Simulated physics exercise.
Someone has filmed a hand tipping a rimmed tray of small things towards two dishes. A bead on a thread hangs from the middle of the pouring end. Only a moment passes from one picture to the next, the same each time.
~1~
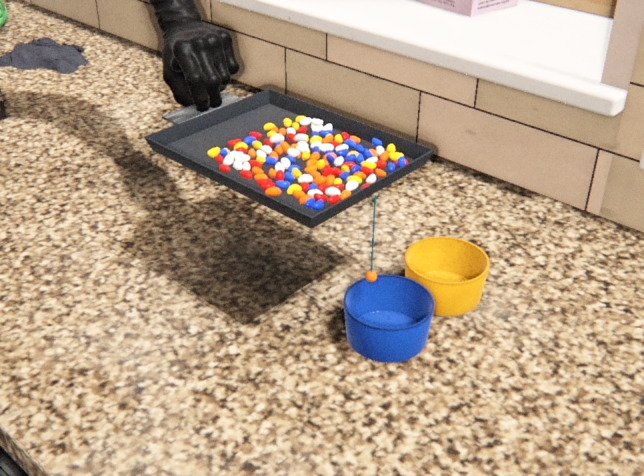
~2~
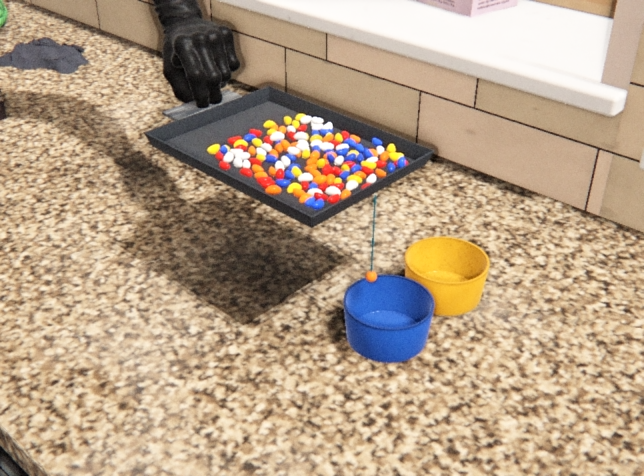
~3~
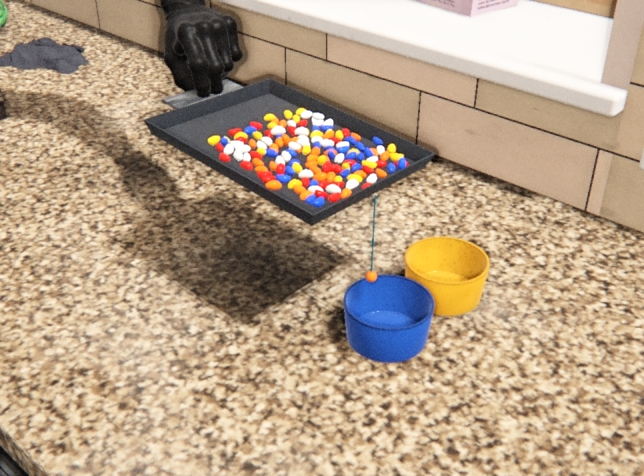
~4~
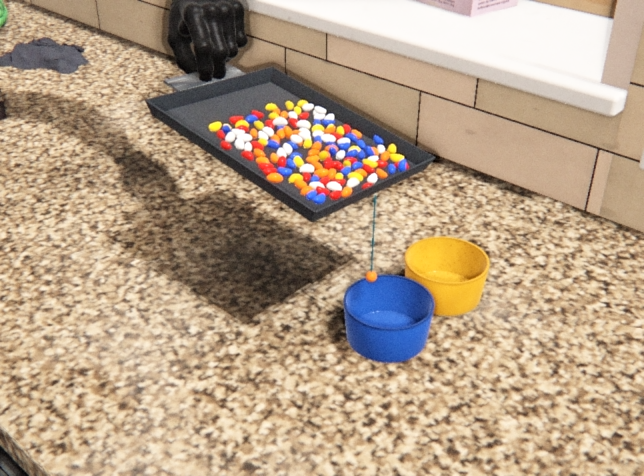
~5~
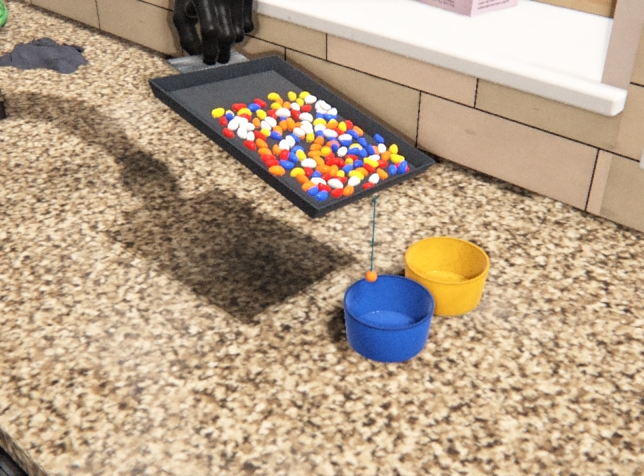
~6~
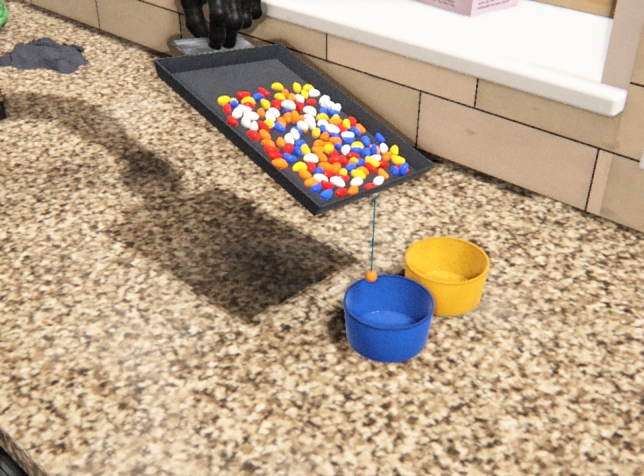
A black-gloved hand raised the far end of a dark tray of colorful jelly beans above a blue dish and a yellow one, gradually slanting it more steeply while the beans stayed heaped together.
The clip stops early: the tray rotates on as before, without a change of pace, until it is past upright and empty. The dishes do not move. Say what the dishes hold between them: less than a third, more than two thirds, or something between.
Caught overall: Over two thirds.
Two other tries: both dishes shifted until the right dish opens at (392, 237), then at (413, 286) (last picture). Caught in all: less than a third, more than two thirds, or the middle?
The first try: Below one third. The second: Between a third and two thirds.
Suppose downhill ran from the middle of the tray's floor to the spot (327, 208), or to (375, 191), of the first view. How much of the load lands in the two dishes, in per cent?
The first gives 20 %, the second 50 %.
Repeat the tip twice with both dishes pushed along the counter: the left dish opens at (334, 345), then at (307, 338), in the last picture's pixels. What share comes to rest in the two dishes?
First some 30, then 10 per cent.
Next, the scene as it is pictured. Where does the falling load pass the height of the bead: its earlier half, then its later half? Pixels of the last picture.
The first part at (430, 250); the rest at (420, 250).
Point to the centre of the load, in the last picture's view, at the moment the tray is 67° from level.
At about (380, 141).
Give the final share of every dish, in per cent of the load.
For the left dish some 20 %, for the right dish some 70 %.
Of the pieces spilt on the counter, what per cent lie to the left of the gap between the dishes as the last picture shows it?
Close to 30 per cent.
Shortly afterwards, tray tipped steeply; the whole lot on the tray.
Next, tray tipped past a quarter turn; near a quarter in the left dish; near two thirds in the right dish; a little outside both; only a few in the air.
Some moments later, tray tipped past a quarter turn; near a quarter in the left dish; near two thirds in the right dish; a little outside both.
In the end, tray tipped past a quarter turn; near a quarter in the left dish; near two thirds in the right dish; a little outside both.
